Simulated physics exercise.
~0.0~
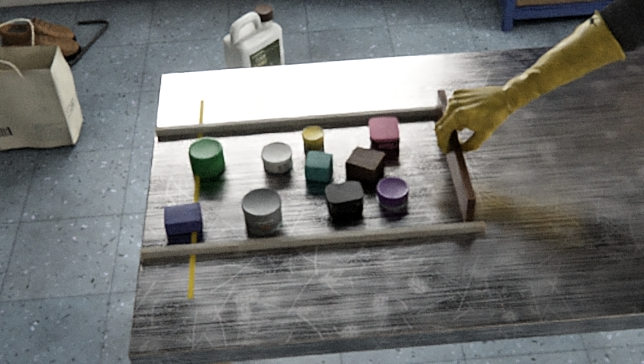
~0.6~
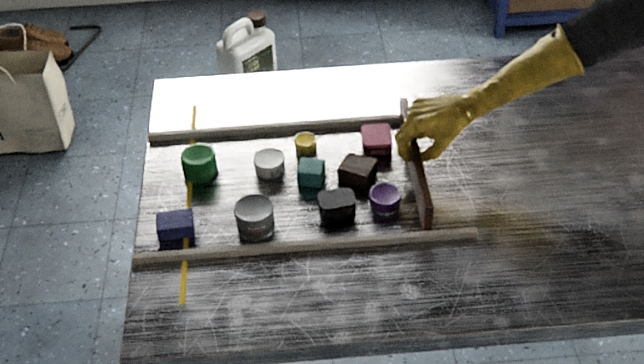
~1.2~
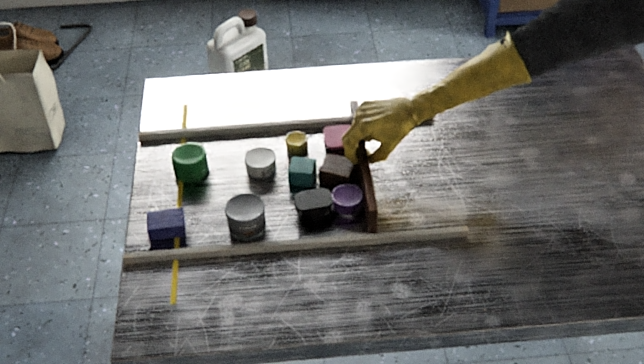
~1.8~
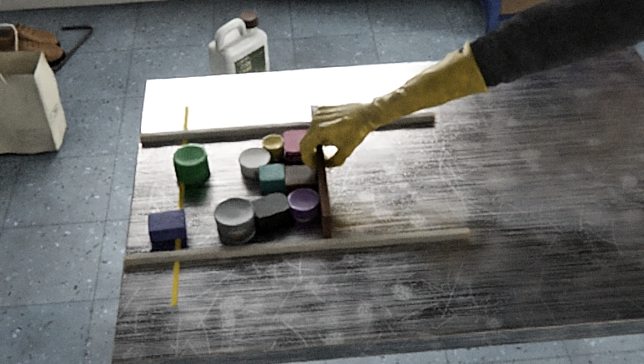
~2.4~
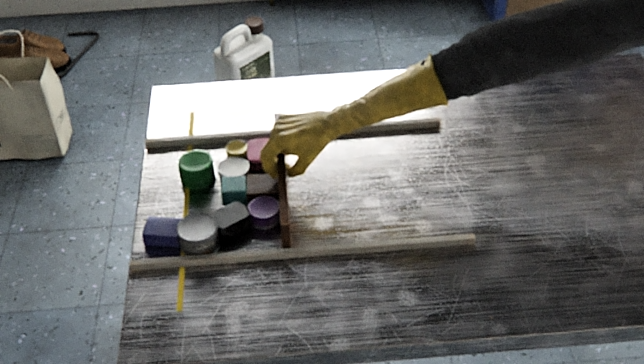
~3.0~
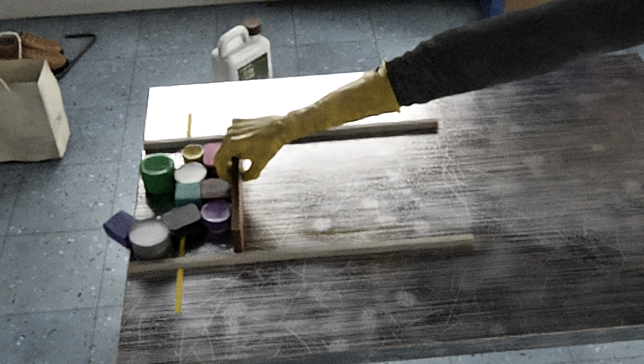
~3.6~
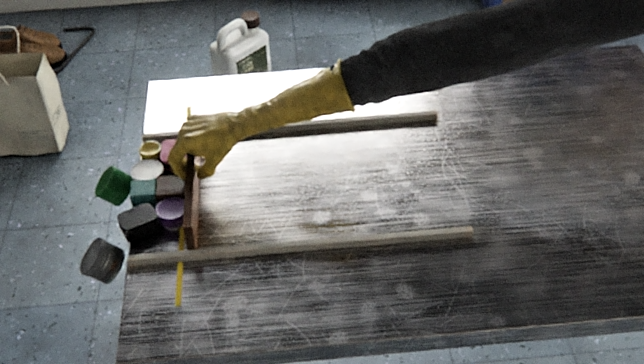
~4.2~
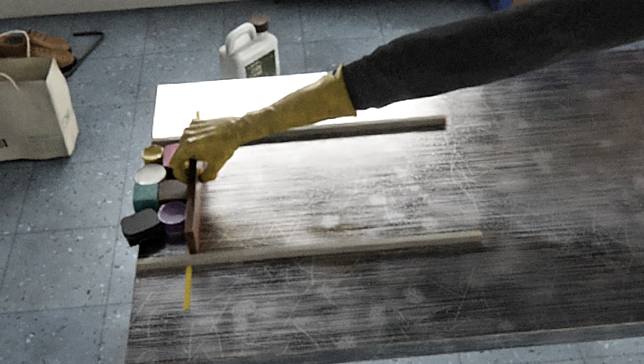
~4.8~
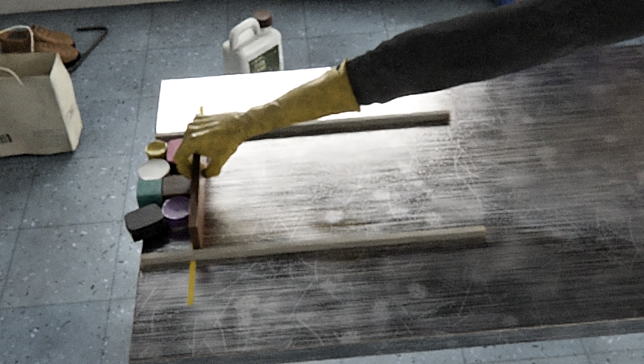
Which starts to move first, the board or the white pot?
The board starts to move first, pushed left by the gloved hand, while the white pot stays put until later, when the bunched-up things close in on it.
